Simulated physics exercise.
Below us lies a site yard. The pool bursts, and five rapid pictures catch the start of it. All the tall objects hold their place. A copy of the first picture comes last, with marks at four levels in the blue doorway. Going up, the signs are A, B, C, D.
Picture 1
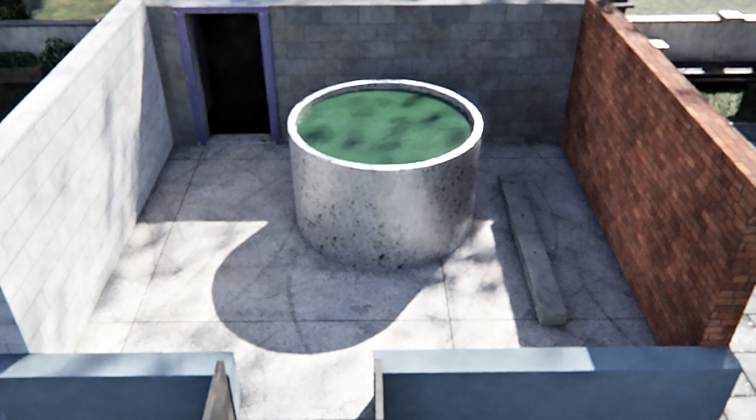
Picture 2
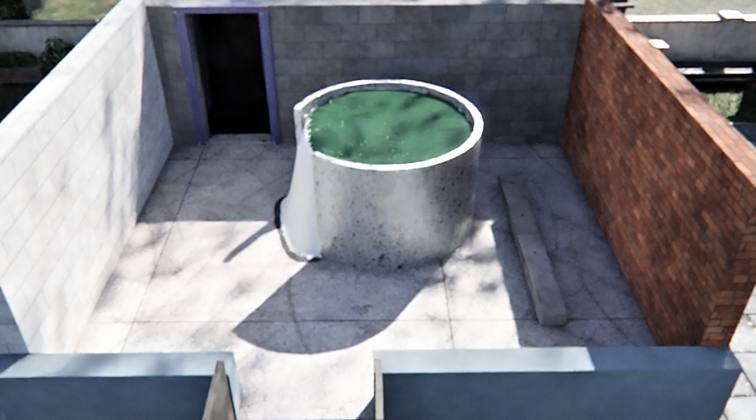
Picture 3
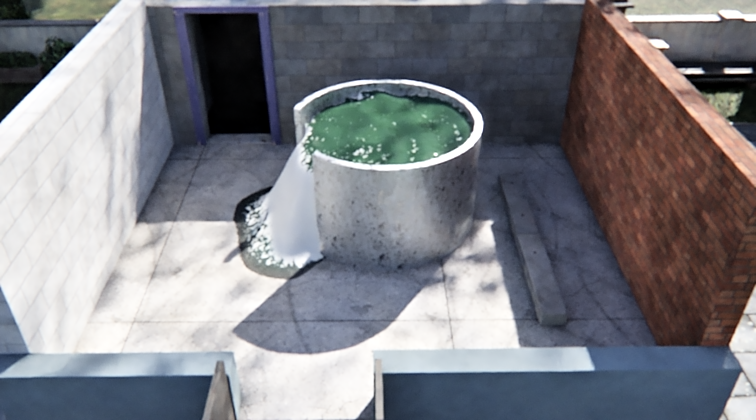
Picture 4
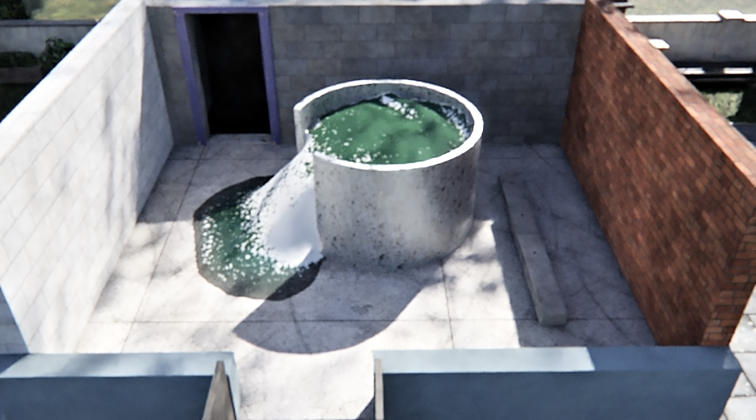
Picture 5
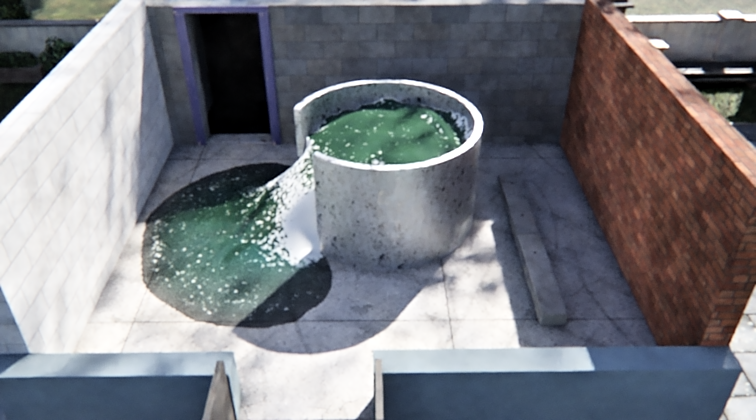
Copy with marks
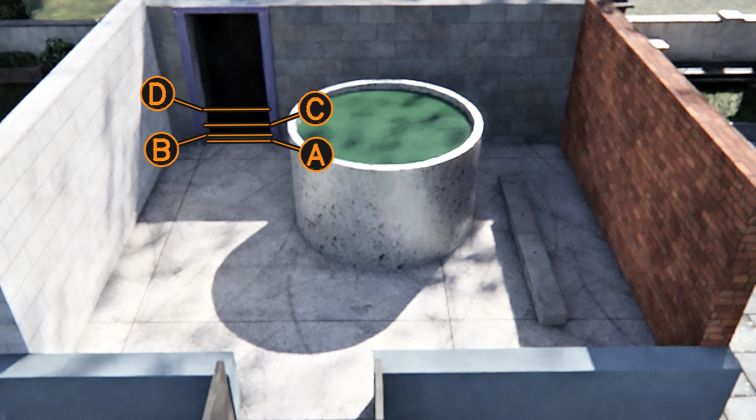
We see a round concrete tank of green water in a walled yard; its left side opens and water pours out, spreading leftward and forward across the paved ground in a widening, foam-flecked pool.
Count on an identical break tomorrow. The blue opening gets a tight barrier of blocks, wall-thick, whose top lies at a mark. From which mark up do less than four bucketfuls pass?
Choose C.
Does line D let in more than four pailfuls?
No, that is safe.
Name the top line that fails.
That would be B.
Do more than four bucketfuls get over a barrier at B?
Yes, it does.
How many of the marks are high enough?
Two of the four.
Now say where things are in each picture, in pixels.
Water in the pool at rest, its middle at (385, 126); foot of the blue doorway at (240, 144); open gate at (303, 346).
Water covers 2 % of the ground and shows as far out as (282, 203).
Water covers 5 % of the ground and shows as far out as (248, 201).
Water covers 11 % of the ground and shows as far out as (212, 201).
Water covers 21 % of the ground and shows as far out as (155, 216).
On the marked copy, A at (239, 141); B at (239, 135); C at (237, 124); D at (235, 109); from the bottom up A, B, C, D.
If A is chosen, dozens of bucketfuls pour in.
If B is chosen, about 12 bucketfuls get in.
If C is chosen, a bucket or two gets in.
If D is chosen, nothing gets over.
